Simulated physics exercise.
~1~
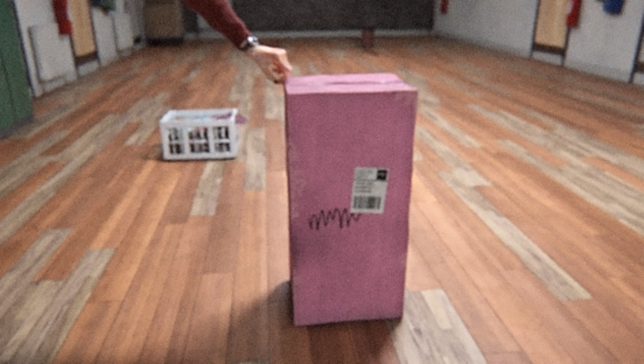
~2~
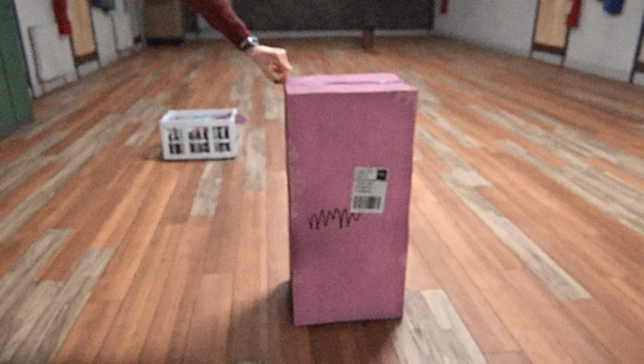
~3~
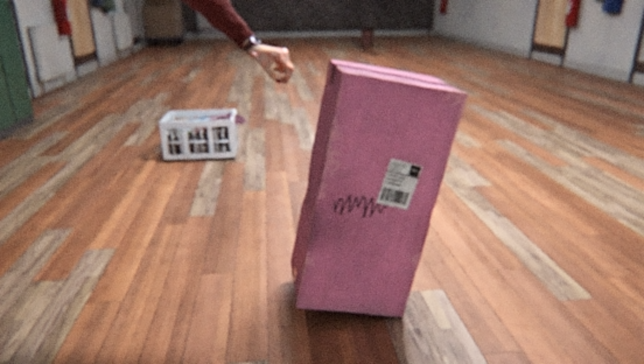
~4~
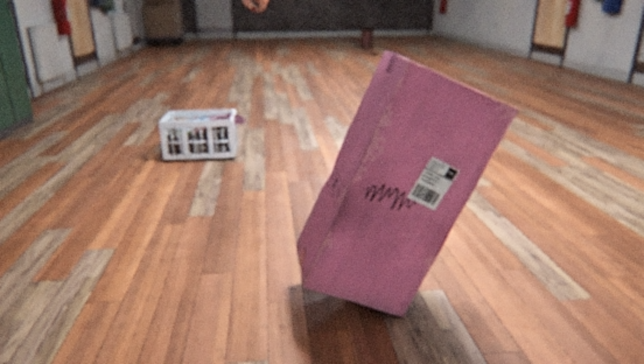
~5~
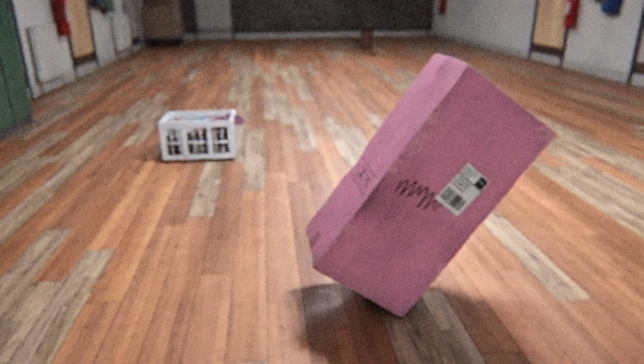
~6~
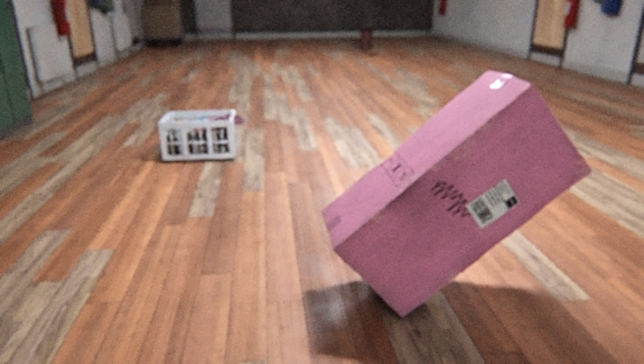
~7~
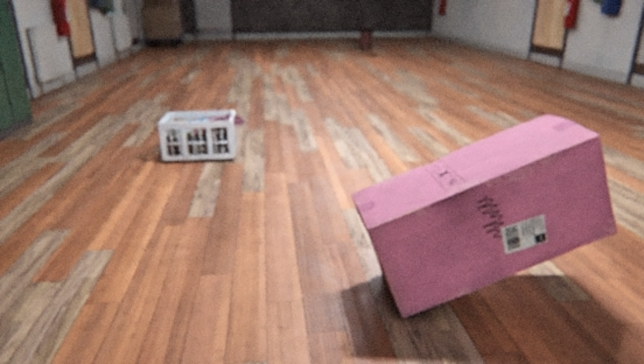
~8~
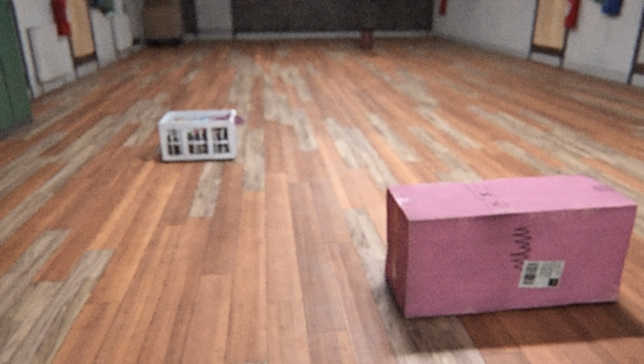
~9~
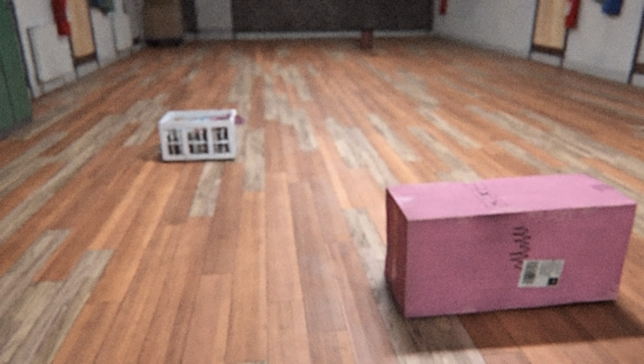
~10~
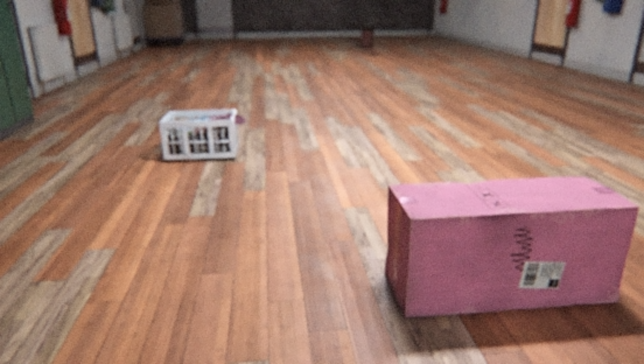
A hand nudged the top of a tall pink box standing on a wooden floor, then drew back as the box tipped to the right. It leaned further and further until it toppled onto its side and lay still, with a white basket behind it.
